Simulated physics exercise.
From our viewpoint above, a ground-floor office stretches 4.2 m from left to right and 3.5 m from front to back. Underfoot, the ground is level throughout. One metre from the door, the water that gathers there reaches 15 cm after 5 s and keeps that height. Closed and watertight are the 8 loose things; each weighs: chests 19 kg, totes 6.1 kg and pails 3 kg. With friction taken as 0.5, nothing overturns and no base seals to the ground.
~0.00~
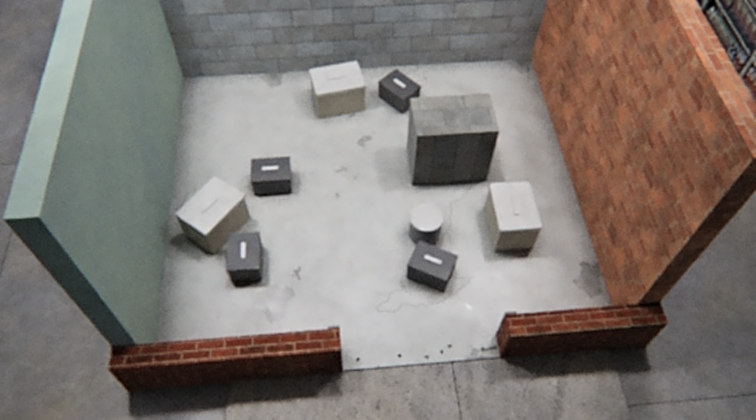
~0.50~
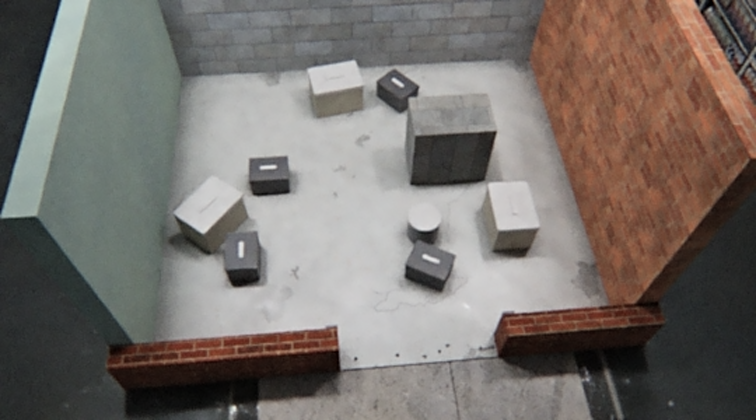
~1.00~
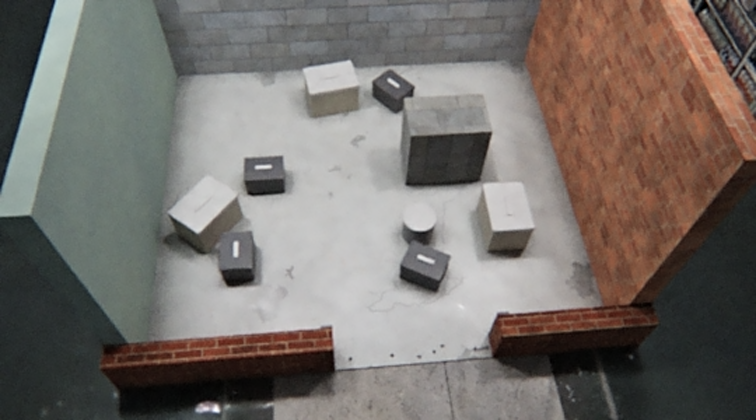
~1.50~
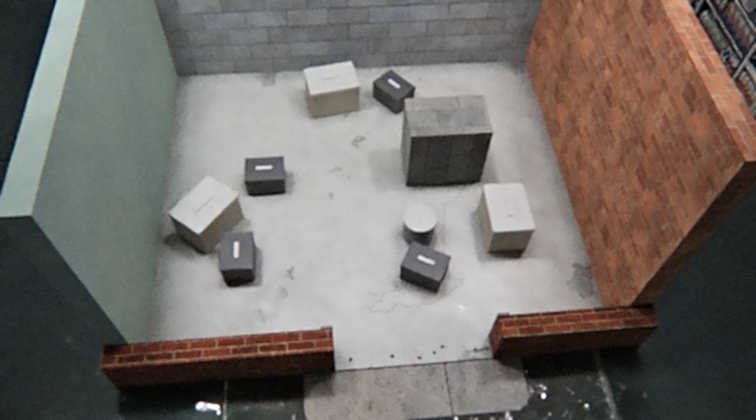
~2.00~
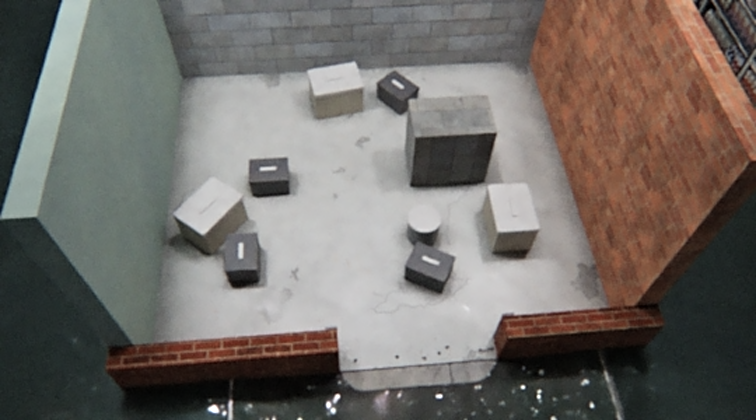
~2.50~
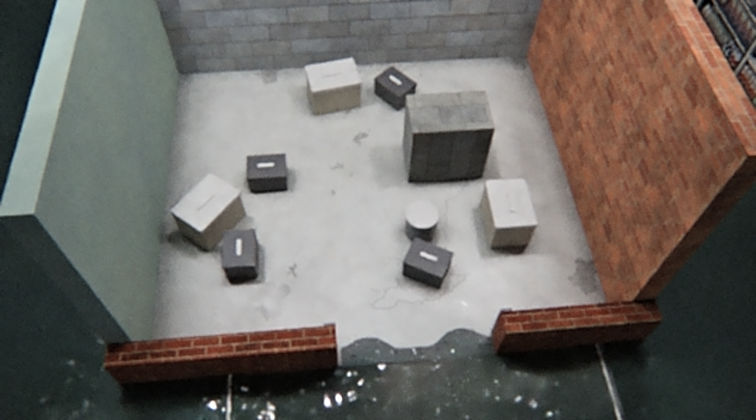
Dark water spreads over the ground outside a roofless room, seen from above, with a pale green wall at left, grey blocks behind, brick at right and a gap in the low front wall. Pale boxes, small dark grey boxes, a large grey block and a short pale cylinder stand about the light floor. The water covers the paving and reaches the gap, while the objects stay put and the camera shakes slightly.
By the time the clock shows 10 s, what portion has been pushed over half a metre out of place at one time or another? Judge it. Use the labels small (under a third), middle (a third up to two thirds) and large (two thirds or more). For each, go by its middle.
Middle.
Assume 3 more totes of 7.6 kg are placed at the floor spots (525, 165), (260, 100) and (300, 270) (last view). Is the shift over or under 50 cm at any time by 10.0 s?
In that order: Short of it, under, less.
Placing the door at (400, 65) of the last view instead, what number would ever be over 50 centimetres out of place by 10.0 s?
That would give 1.
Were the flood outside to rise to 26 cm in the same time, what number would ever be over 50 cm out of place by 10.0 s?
Count: 8.
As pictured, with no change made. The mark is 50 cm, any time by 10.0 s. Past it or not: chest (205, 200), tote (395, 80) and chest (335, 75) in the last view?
Result, in turn: Stayed within / stayed within / stayed within.
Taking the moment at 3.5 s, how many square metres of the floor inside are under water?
About 1.0 m2 is covered.
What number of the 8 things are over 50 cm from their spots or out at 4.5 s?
I make it 0 by then.
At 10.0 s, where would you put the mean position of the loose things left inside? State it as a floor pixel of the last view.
I'd put it around (331, 156).
After 3.5 s 0 of 8 are over 50 cm from their spots; 0 afloat.
After 4.5 s 0 of 8 are over 50 cm from their spots; 0 afloat.
After 7.0 s 2 of 8 are over 50 cm from their spots; 2 afloat.
After 10.0 s 3 of 8 are over 50 cm from their spots, and 3 have been at some point; 3 afloat.
